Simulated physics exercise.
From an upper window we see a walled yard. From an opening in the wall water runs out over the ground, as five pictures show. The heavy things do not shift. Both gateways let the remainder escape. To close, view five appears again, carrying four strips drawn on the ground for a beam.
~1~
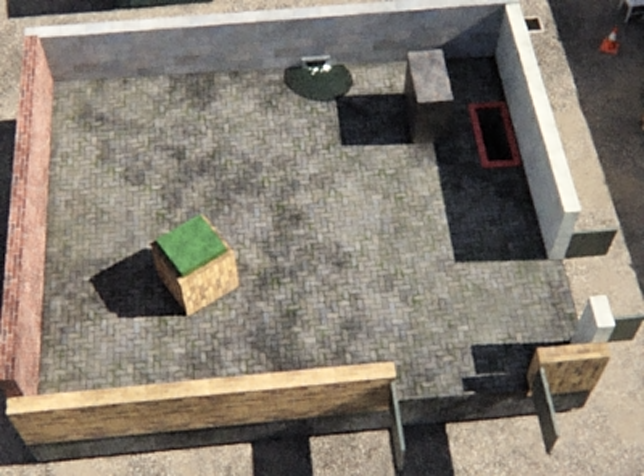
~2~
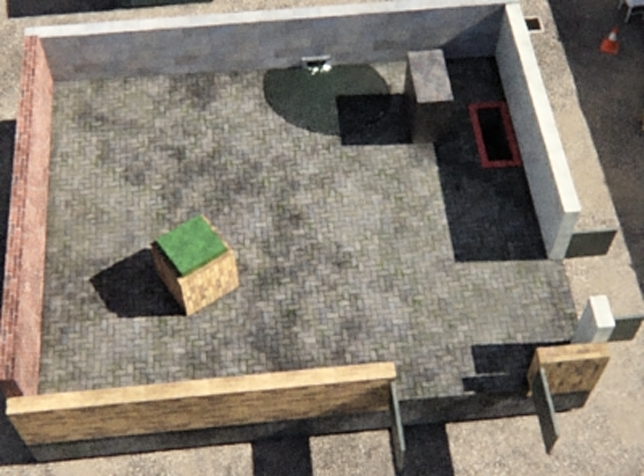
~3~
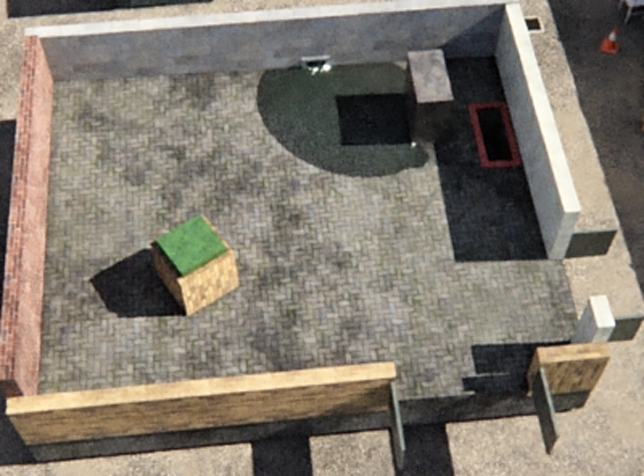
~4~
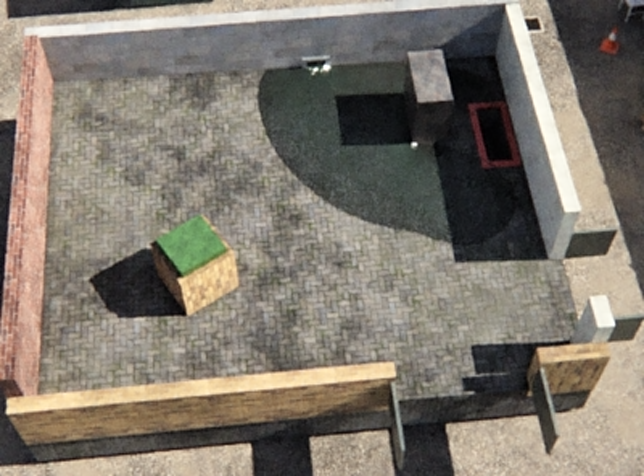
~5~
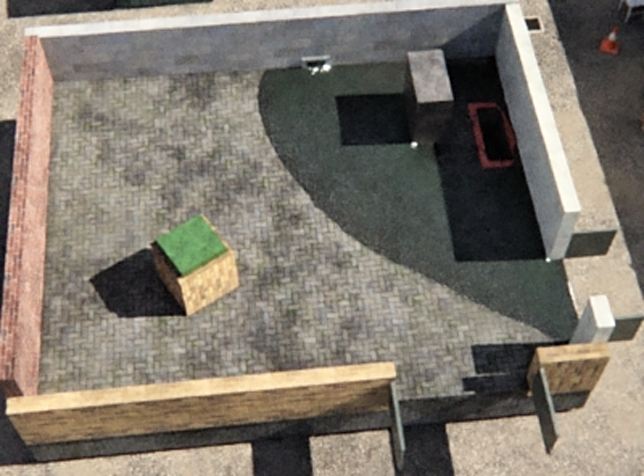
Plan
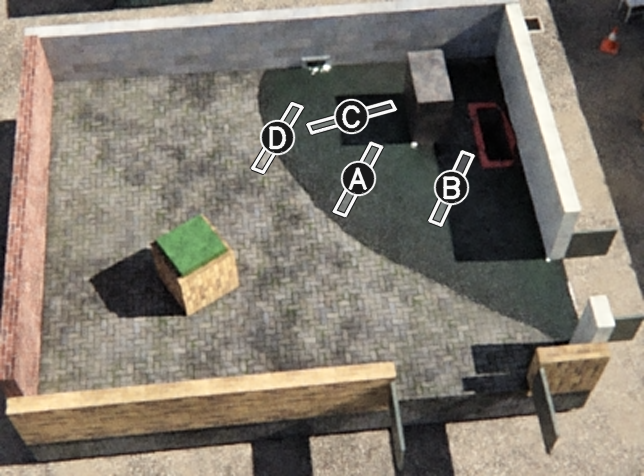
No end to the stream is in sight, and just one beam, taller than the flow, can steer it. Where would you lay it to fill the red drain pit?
C.
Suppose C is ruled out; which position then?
That is position B.
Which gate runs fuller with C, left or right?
The right one.
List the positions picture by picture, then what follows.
The first picture shows outfall at (316, 62); red drain pit at (494, 134); open gate at (559, 300); open gate at (459, 381); front seen at (302, 94), 2 % of the ground wet; red drain pit still dry.
The second picture shows front seen at (369, 121), 6 % of the ground wet; red drain pit still dry.
The third picture shows front seen at (414, 159), 11 % of the ground wet; red drain pit still dry.
The fourth picture shows front seen at (495, 226), 20 % of the ground wet; red drain pit still dry.
The fifth picture shows front seen at (562, 332), 29 % of the ground wet; red drain pit taking water.
On the marked copy, A from (339, 213) to (376, 145); B from (435, 222) to (467, 153); C from (309, 128) to (393, 105); D from (257, 170) to (297, 105).
For position A, about 21 % of the stream goes into the red drain pit, about 79 % out by the gates.
For position B, about 37 % of the stream goes into the red drain pit, about 63 % out by the gates.
For position C, about 59 % of the stream goes into the red drain pit, about 41 % out by the gates.
For position D, about 18 % of the stream goes into the red drain pit, about 82 % out by the gates.
